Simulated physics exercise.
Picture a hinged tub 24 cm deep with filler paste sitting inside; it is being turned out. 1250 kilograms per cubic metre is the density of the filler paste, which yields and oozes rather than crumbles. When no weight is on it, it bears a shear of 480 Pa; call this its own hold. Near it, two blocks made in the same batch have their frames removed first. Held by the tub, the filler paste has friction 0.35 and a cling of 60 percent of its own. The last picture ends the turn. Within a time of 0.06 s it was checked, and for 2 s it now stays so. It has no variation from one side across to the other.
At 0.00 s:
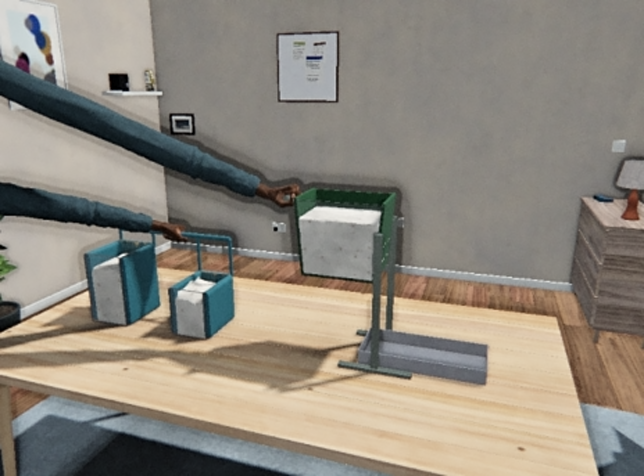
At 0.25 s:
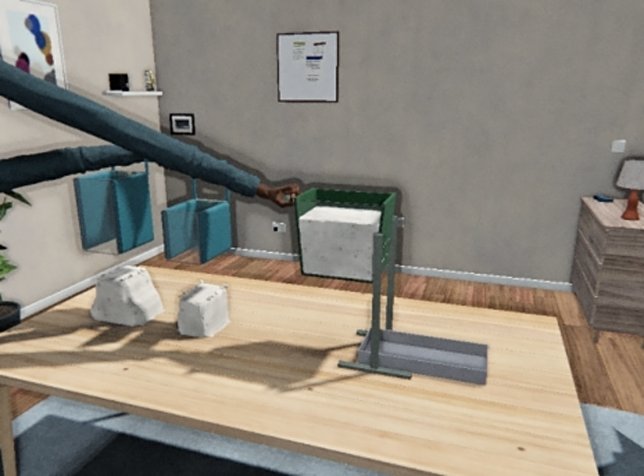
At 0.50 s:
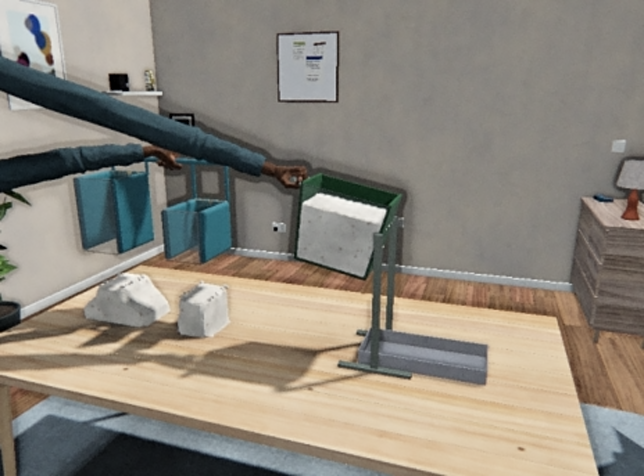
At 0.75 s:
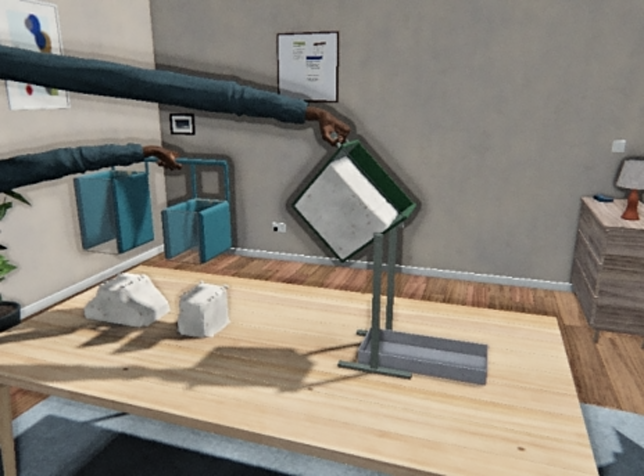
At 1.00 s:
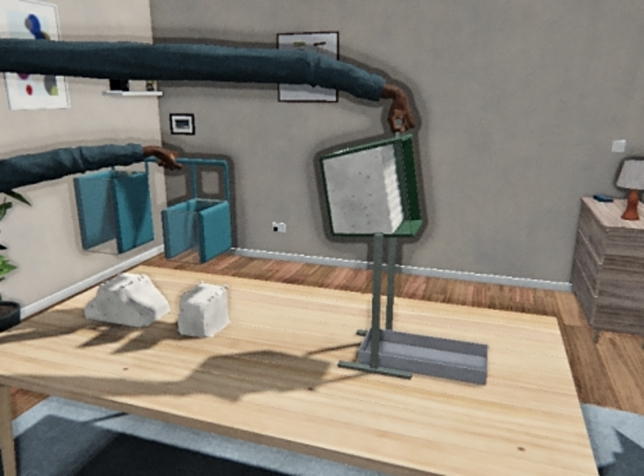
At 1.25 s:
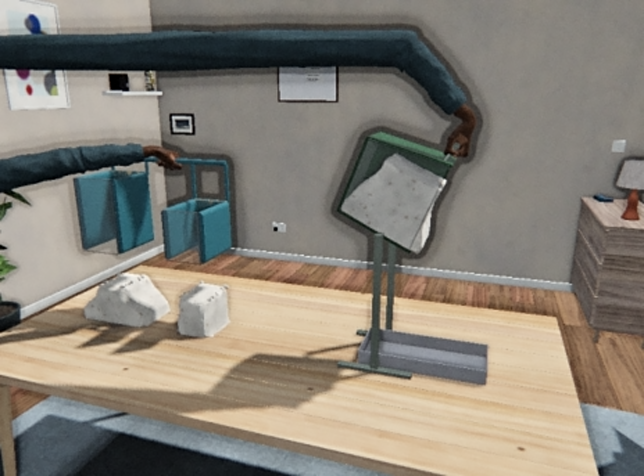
At first, teal casings come off two pale blocks on a wooden table, and the blocks sag, the left one more noticeably. Then a long-sleeved arm swings a green tub of pale paste clockwise on its stand, up onto its side and past it, the paste shifting and bulging at the lower right.
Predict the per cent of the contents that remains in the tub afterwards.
Roughly 0 per cent remains.
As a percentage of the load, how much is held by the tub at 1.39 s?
Around 45 per cent.
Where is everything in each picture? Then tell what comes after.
In the first frame, handle-side rim at (297, 199), tilt 0 degrees; top of the filler paste at (314, 219); blocks stand 23 cm, 15 cm (left to right).
In the second frame, handle-side rim at (297, 199), tilt 0 degrees; top of the filler paste at (314, 219); blocks stand 18 cm, 14 cm (left to right).
In the third frame, handle-side rim at (304, 183), tilt 11 degrees; top of the filler paste at (307, 204); blocks stand 15 cm, 14 cm (left to right).
In the fourth frame, handle-side rim at (343, 148), tilt 46 degrees; top of the filler paste at (331, 167); blocks stand 15 cm, 14 cm (left to right).
In the fifth frame, handle-side rim at (402, 142), tilt 81 degrees; top of the filler paste at (375, 150); blocks stand 15 cm, 14 cm (left to right).
In the sixth frame, handle-side rim at (450, 168), tilt 111 degrees; top of the filler paste at (389, 163); blocks stand 15 cm, 14 cm (left to right).
After 1.39 s, the tub is at 111 degrees and holds 44 %.
After 1.56 s, the tub is at 111 degrees and holds 2 %.
After 1.73 s, the tub is at 111 degrees and holds 0 %.
After 1.90 s, the tub is at 111 degrees and holds 0 %.
After 3.25 s, at the end, the tub is at 111 degrees and holds 0 %.
